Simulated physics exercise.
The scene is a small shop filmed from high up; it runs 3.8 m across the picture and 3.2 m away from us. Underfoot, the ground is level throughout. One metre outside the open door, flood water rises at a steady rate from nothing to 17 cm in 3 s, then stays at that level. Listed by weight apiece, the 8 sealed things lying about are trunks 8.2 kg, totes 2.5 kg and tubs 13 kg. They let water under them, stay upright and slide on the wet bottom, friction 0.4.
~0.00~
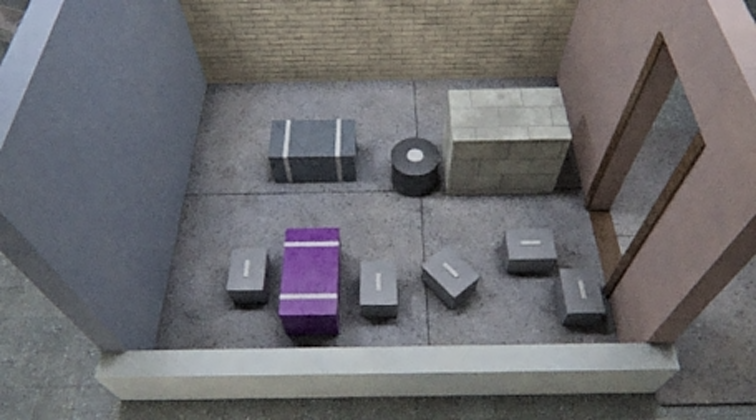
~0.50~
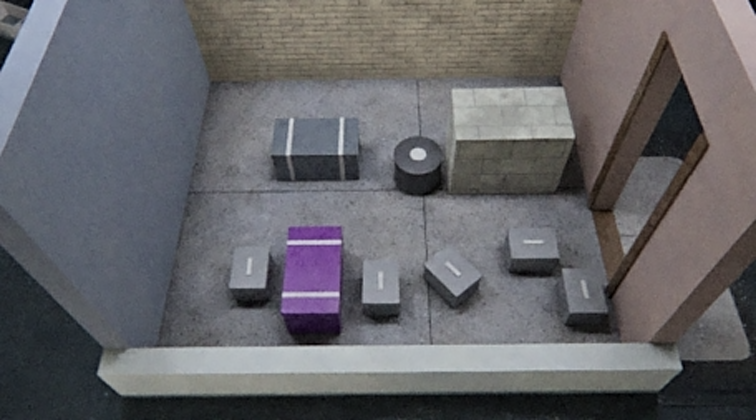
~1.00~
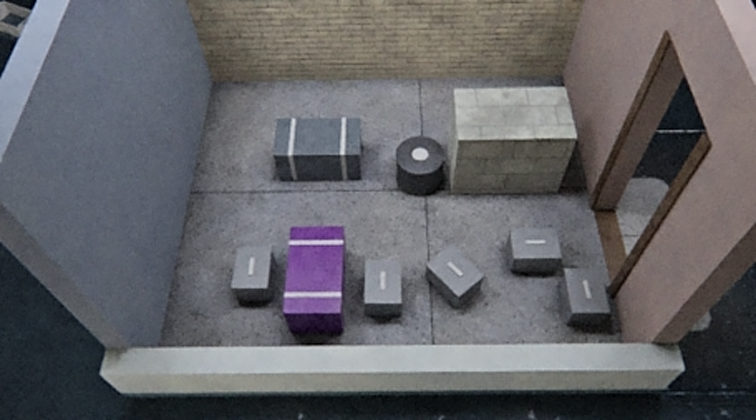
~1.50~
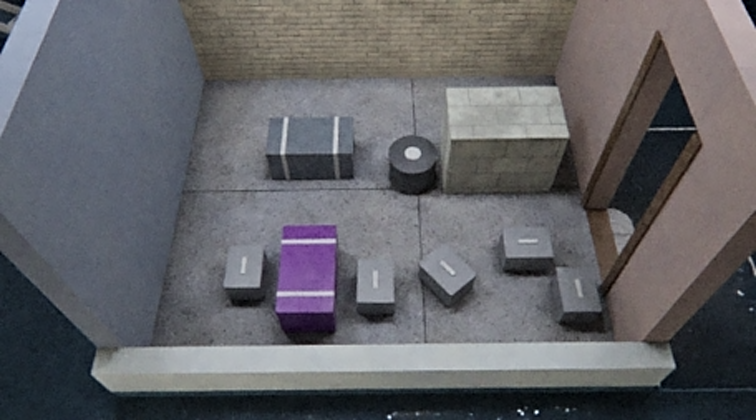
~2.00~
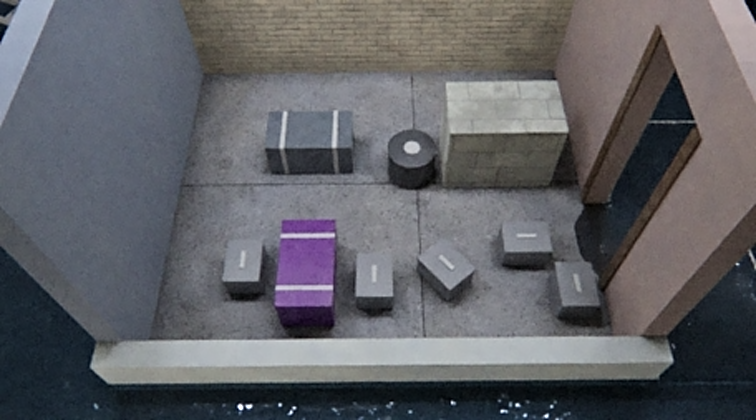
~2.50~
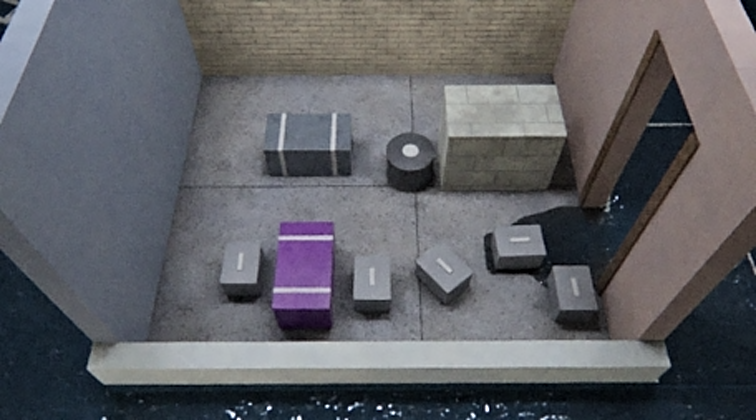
A small shop with grey and pinkish side walls and a pale brick back wall is seen from high up, its doorway open on the right. A pale block counter, a dark round tub and a banded grey trunk sit toward the back, with a purple trunk and five small grey boxes in front. Dark water spreads outside, then creeps through the doorway around the nearest boxes, while the contents stay put and the camera shakes slightly.
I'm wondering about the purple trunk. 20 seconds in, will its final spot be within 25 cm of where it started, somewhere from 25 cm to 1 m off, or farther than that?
It is swept a long way.
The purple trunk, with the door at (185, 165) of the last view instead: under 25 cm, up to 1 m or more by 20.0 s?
In that case the purple trunk would have shifted a modest distance.
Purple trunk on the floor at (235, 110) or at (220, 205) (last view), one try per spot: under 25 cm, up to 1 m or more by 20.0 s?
Results in order: It ends up well away; it ends up well away.
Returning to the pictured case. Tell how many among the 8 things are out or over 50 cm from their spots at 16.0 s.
My count gives 5.
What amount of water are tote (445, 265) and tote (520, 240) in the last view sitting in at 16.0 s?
11 and 12 cm.
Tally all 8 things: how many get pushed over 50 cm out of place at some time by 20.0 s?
Result: 7.
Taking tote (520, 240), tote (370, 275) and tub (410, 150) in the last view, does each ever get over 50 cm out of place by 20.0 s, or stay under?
Well, in sequence it's farther, farther, smaller.
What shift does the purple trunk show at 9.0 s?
It has shifted about 100 cm.
After 4.0 s the purple trunk is near (304, 264), 0.0 m from its start, aground; 1 afloat.
After 9.0 s the purple trunk is near (216, 208), 0.9 m from its start, afloat; 5 afloat.
After 16.0 s the purple trunk is near (502, 60), 2.9 m from its start, afloat; 7 afloat.
After 20.0 s the purple trunk is near (513, 65), 2.9 m from its start, afloat; 8 afloat.
